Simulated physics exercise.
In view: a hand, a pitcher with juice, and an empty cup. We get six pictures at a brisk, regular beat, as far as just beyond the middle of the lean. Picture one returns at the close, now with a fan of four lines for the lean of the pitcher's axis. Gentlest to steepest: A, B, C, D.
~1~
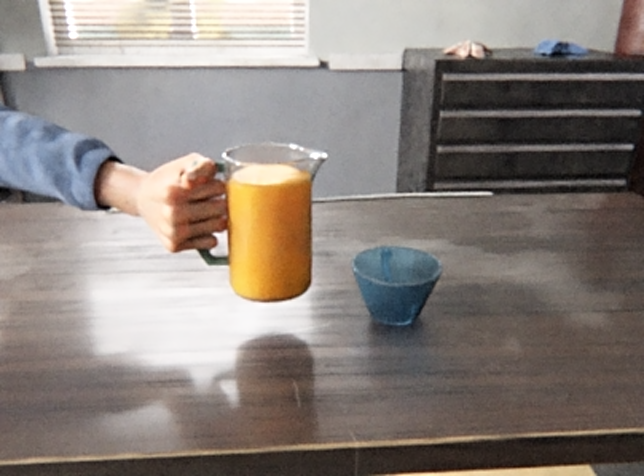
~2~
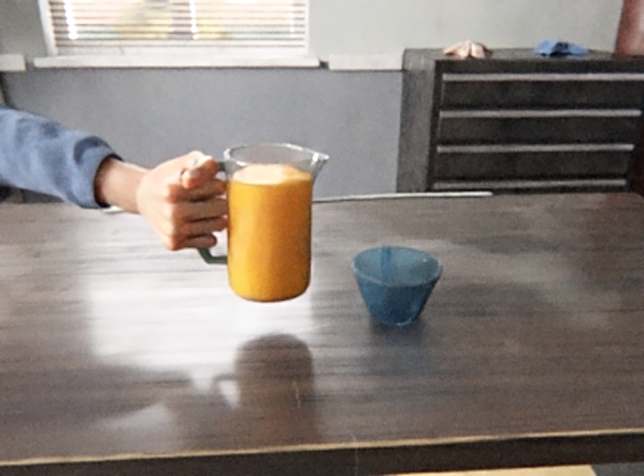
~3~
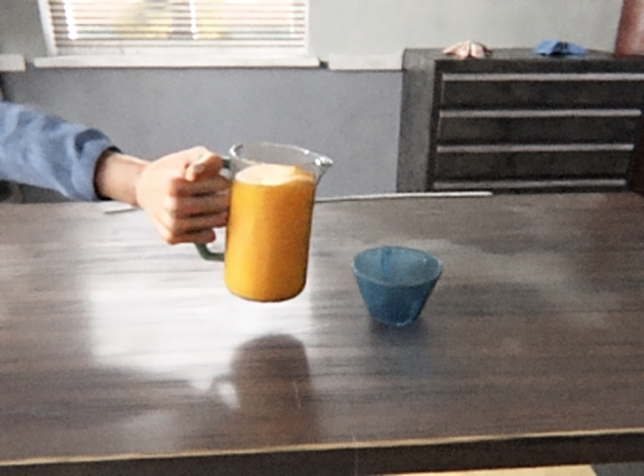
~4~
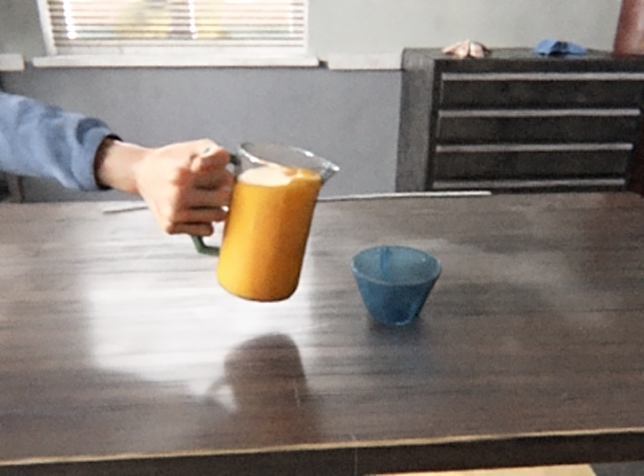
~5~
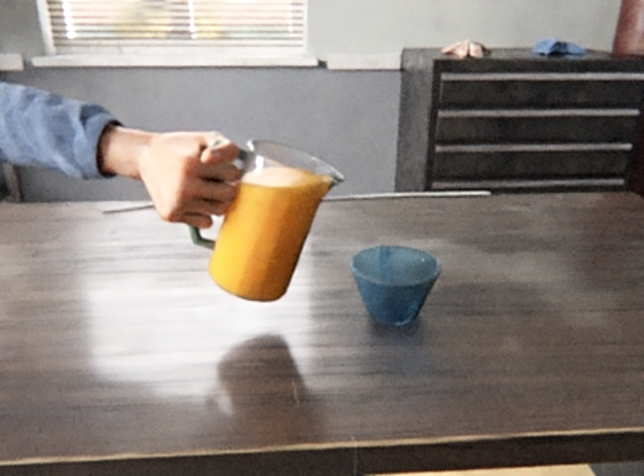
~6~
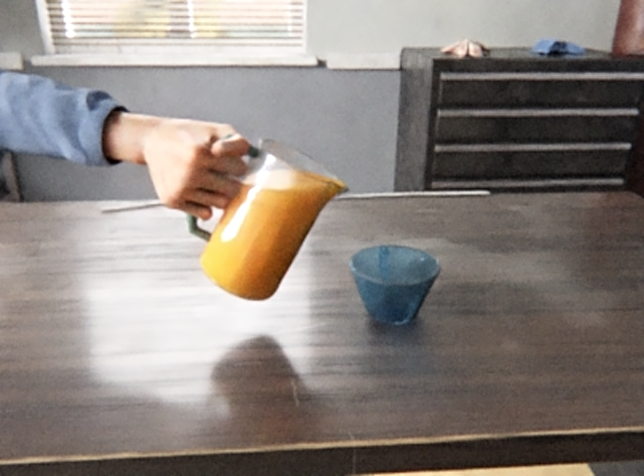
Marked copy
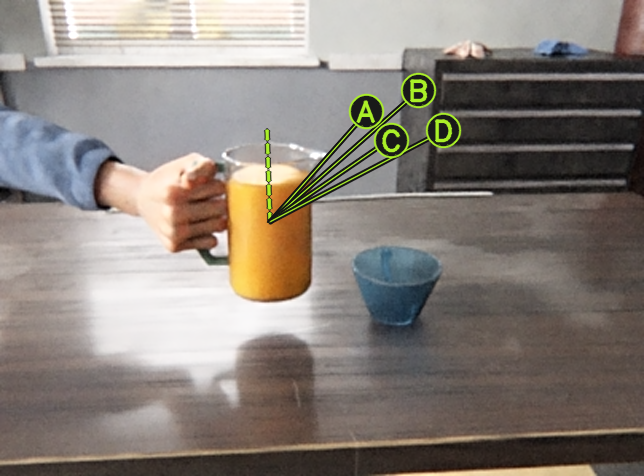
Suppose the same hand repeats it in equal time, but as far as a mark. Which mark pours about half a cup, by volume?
Mark C does it best.
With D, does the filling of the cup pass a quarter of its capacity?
Yes, it does.
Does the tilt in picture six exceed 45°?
No, it does not.
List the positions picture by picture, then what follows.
The first frame shows upright, lip at (325, 156); rim of the cup round (397, 264); nothing has left yet.
The second frame shows upright, lip at (327, 157); nothing has left yet.
The third frame shows tipped about 6°, lip at (331, 162); nothing has left yet.
The fourth frame shows tipped about 12°, lip at (337, 168); nothing has left yet.
The fifth frame shows tipped about 20°, lip at (343, 178); nothing has left yet.
The sixth frame shows tipped about 28°, lip at (348, 188); nothing has left yet.
In lime, A at (355, 125); B at (406, 101); C at (376, 148); D at (428, 138).
With A, the cup ends with about 22 % of what it can hold.
With B, the cup ends with about 36 % of what it can hold.
With C, the cup ends with about 52 % of what it can hold.
With D, the cup ends with about 74 % of what it can hold.
